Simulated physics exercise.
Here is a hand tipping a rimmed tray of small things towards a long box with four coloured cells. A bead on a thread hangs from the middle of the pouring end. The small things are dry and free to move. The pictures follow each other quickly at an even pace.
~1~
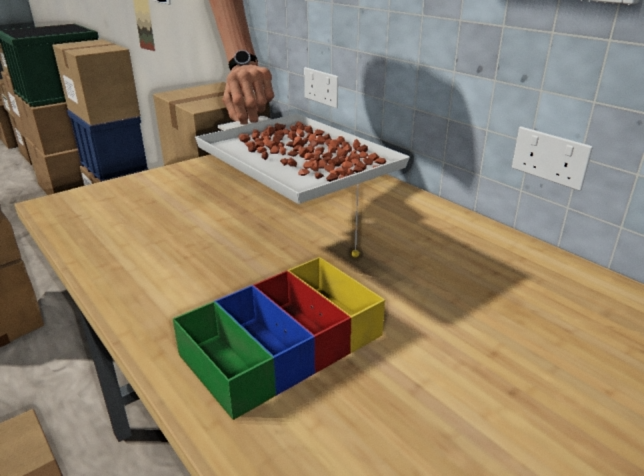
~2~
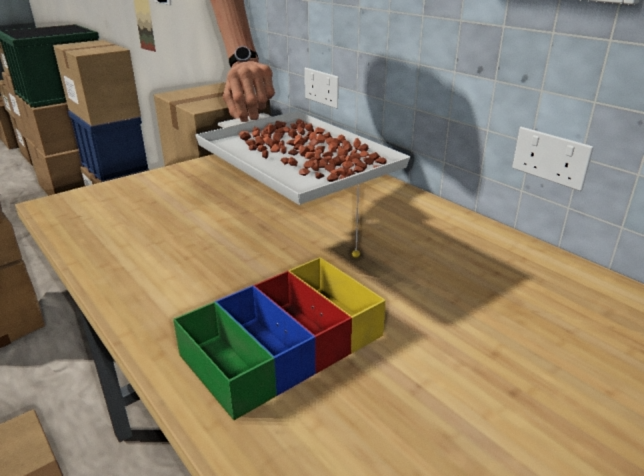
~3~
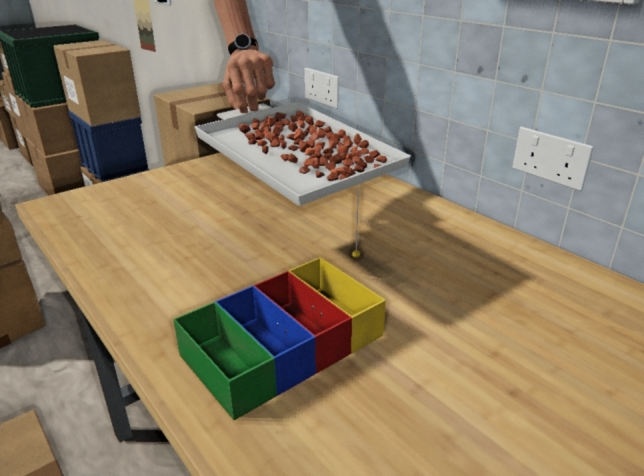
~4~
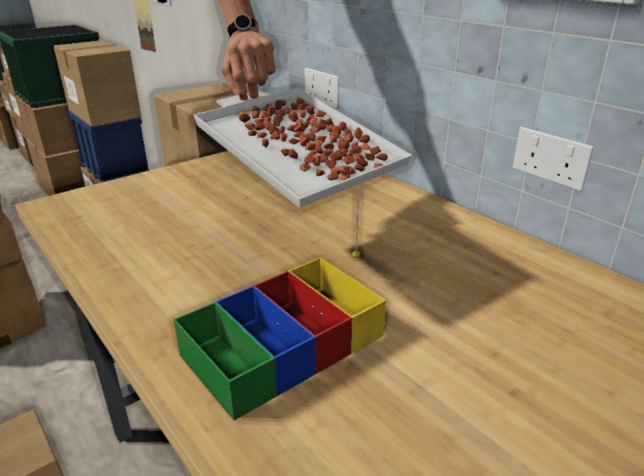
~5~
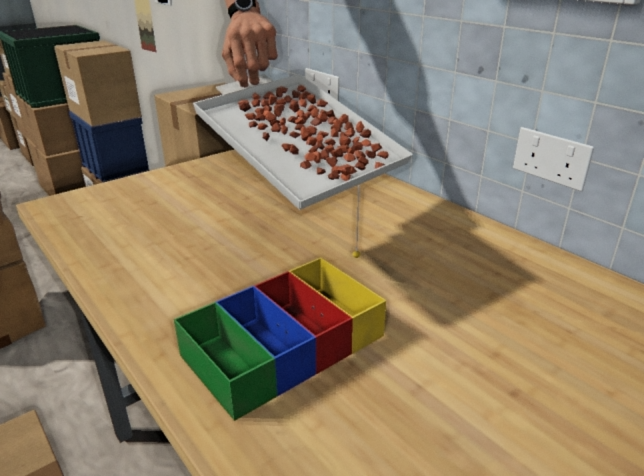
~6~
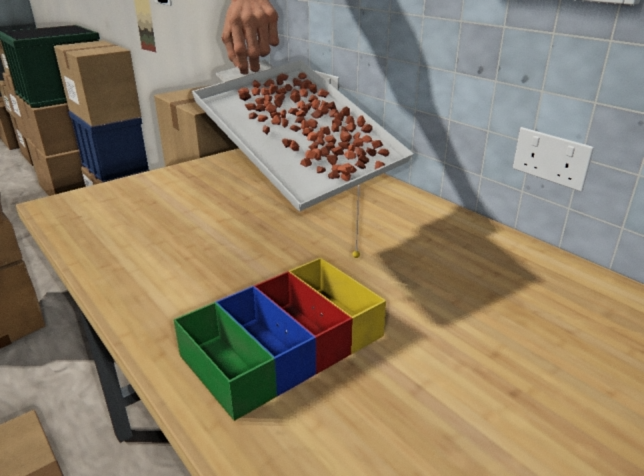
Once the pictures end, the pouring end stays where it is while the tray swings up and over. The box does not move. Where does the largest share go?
Most goes to the yellow cell.
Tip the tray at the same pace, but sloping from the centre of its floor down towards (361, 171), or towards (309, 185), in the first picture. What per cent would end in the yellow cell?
About 0 and 40 per cent.
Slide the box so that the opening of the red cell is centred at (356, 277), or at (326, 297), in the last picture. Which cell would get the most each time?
The first try: That blue cell. The second: The red cell.
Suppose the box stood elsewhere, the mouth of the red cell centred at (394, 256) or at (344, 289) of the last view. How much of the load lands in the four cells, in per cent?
About 60 and 90 per cent.
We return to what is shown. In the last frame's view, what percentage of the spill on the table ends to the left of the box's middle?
Near 0 %.
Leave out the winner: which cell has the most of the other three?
The runner-up: The cell in red.
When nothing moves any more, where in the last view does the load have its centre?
Around (346, 325).
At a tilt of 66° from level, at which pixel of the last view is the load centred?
At about (336, 174).
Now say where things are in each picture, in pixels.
In the first frame, corners of the pouring end (298, 192) and (406, 157), level; middle of the load (309, 149), bits of crushed brick; bead on its thread (355, 254); green cell (253, 385); blue cell (295, 362); red cell (333, 341); yellow cell (367, 323).
In the second frame, corners of the pouring end (299, 193) and (407, 157), level; middle of the load (310, 148).
In the third frame, corners of the pouring end (299, 194) and (408, 156), tipped barely, lowest at the left corner; middle of the load (310, 143).
In the fourth frame, corners of the pouring end (300, 197) and (408, 155), tipped a little, lowest at the left corner; middle of the load (310, 136).
In the fifth frame, corners of the pouring end (301, 199) and (410, 154), tipped clearly, lowest at the left corner; middle of the load (312, 129).
In the sixth frame, corners of the pouring end (301, 202) and (410, 153), tipped clearly, lowest at the left corner; middle of the load (312, 123); green cell (254, 385); blue cell (296, 363); red cell (334, 342); yellow cell (368, 323).
Just after the last frame, tray tipped steeply; almost all on the tray; about a tenth falling or outside the box.
A moment on, tray tipped past a quarter turn; about a tenth on the tray; roughly a quarter in the yellow cell; roughly a quarter in the red cell; roughly a third falling or outside the box.
Further on, tray tipped past a quarter turn; roughly half in the yellow cell; roughly a quarter in the red cell; roughly a quarter falling or outside the box.
When it is over, tray tipped past a quarter turn; roughly half in the yellow cell; roughly a quarter in the red cell; not one in the green cell; not one in the blue cell; roughly a quarter outside the box.
